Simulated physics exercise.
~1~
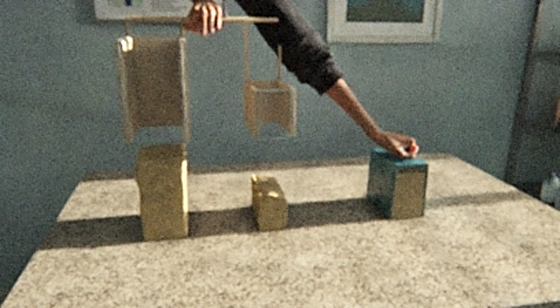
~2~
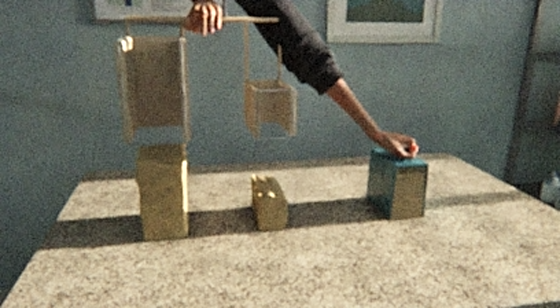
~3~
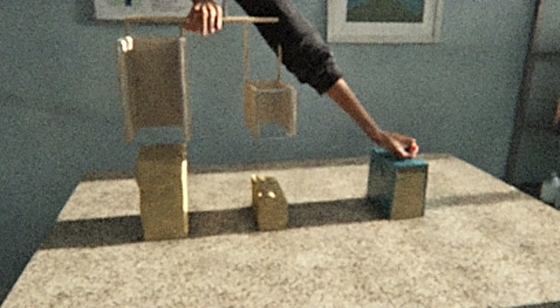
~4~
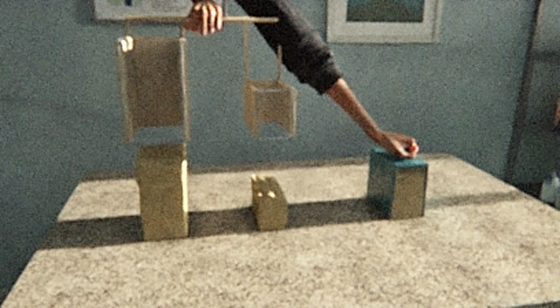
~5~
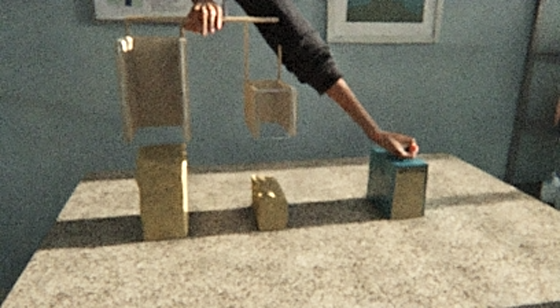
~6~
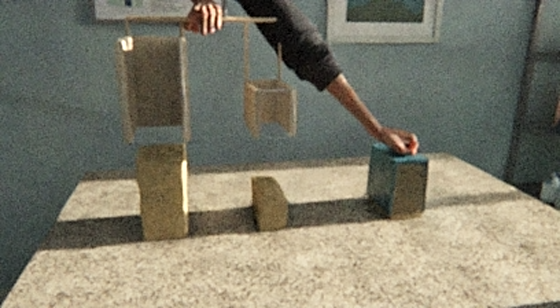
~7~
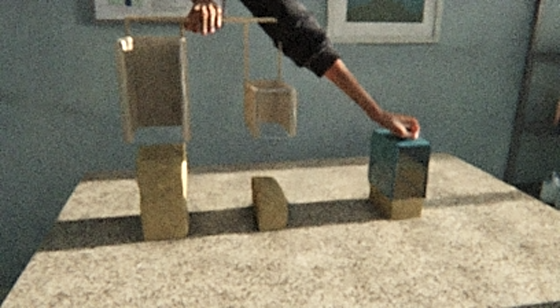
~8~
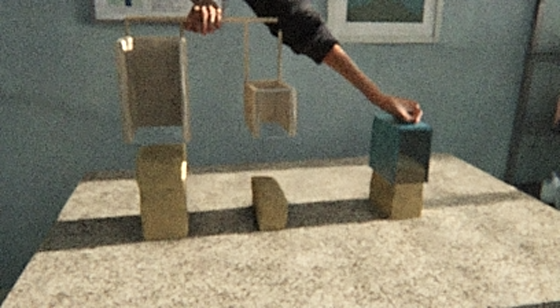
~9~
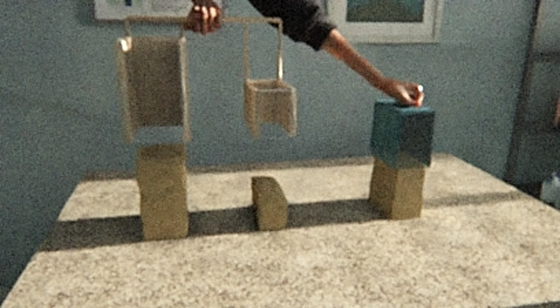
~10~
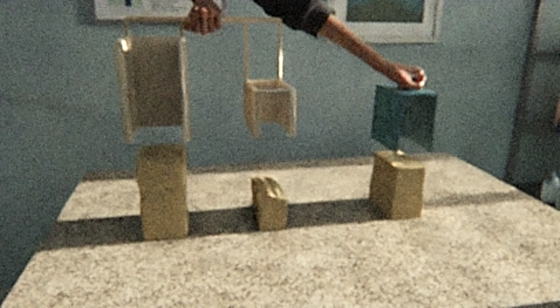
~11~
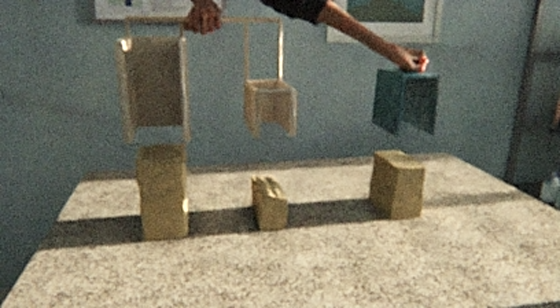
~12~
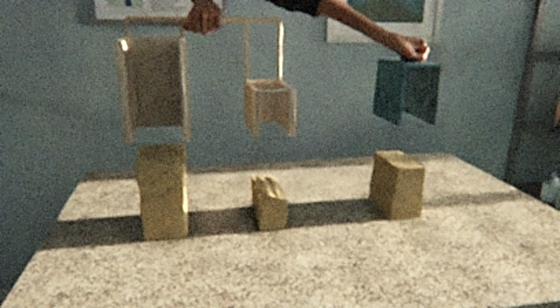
On a speckled tabletop, a hand lifts a blue-green tin clear of a sandy block, leaving it standing beside two others.
